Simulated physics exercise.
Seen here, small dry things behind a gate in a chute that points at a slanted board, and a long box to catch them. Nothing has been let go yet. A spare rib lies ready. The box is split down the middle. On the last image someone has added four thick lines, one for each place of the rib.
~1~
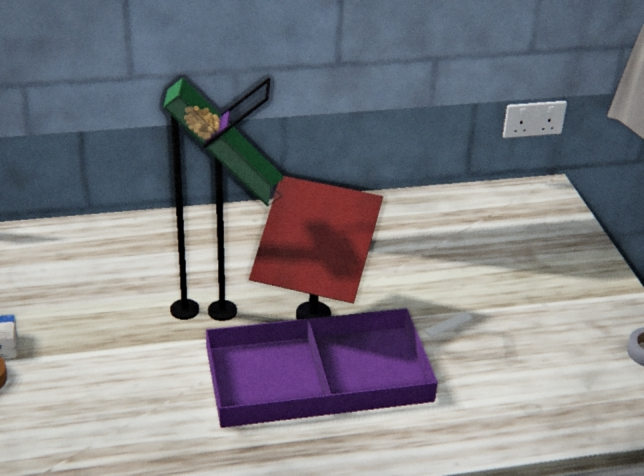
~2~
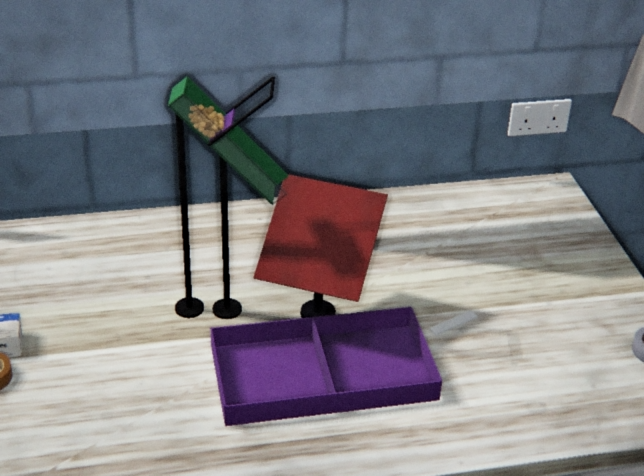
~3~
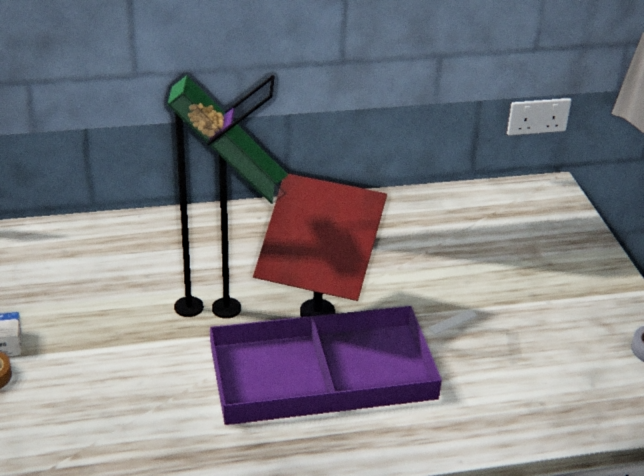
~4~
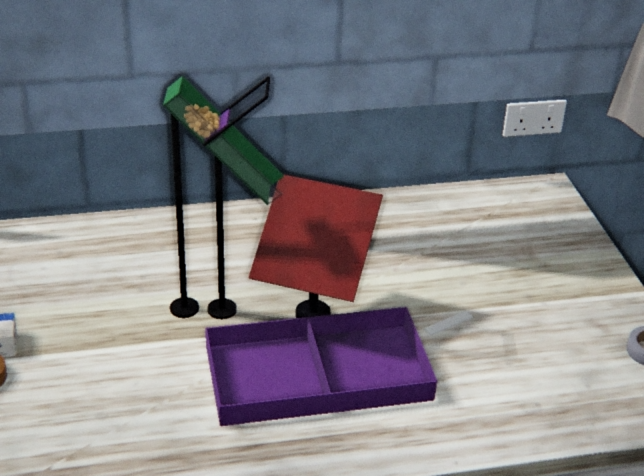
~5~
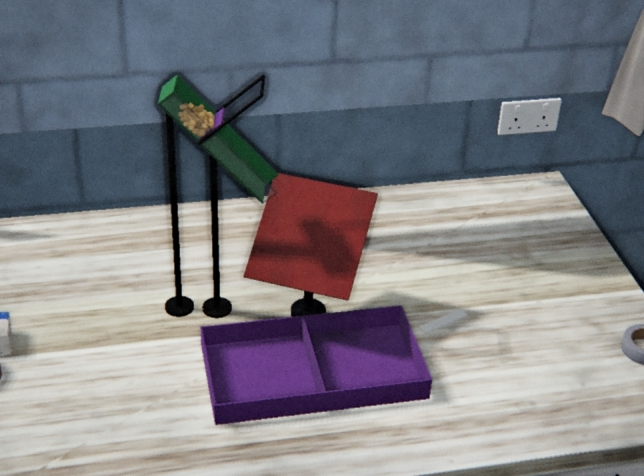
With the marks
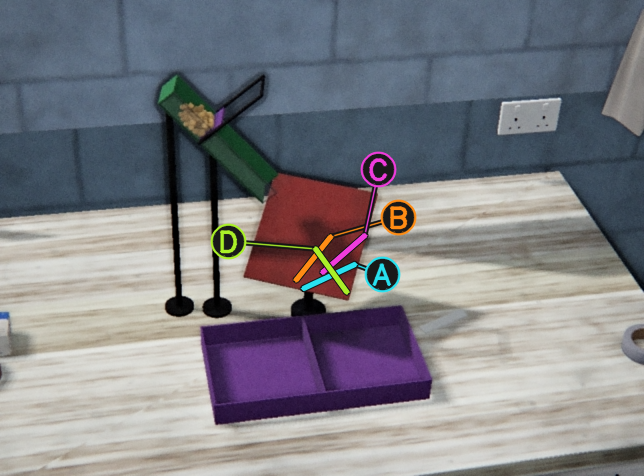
The clip opens on a green chute holding small tan pieces behind a gate, angled down toward a tilted red board above a divided purple box on a pale countertop. The view shifts slightly back and forth, while the pieces, chute, board and box show no movement of their own.
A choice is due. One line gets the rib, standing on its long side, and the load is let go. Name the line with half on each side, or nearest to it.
Line D does it best.
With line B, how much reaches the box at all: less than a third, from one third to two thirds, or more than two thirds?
Line B gives more than two thirds.
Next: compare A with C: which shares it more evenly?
That is line C.
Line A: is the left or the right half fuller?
More lands on the left.
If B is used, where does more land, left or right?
The left half.
On the marked copy, line A from (354, 264) to (303, 288); line B from (330, 236) to (296, 279); line C from (364, 235) to (322, 272); line D from (315, 248) to (346, 292).
If A is chosen, of what is caught, all but a few in the left half, only a few in the right.
If B is chosen, of what is caught, all but a few in the left half, a small share in the right.
If C is chosen, of what is caught, the bulk in the left half, a small share in the right.
If D is chosen, of what is caught, close to half in the left half, close to half in the right.
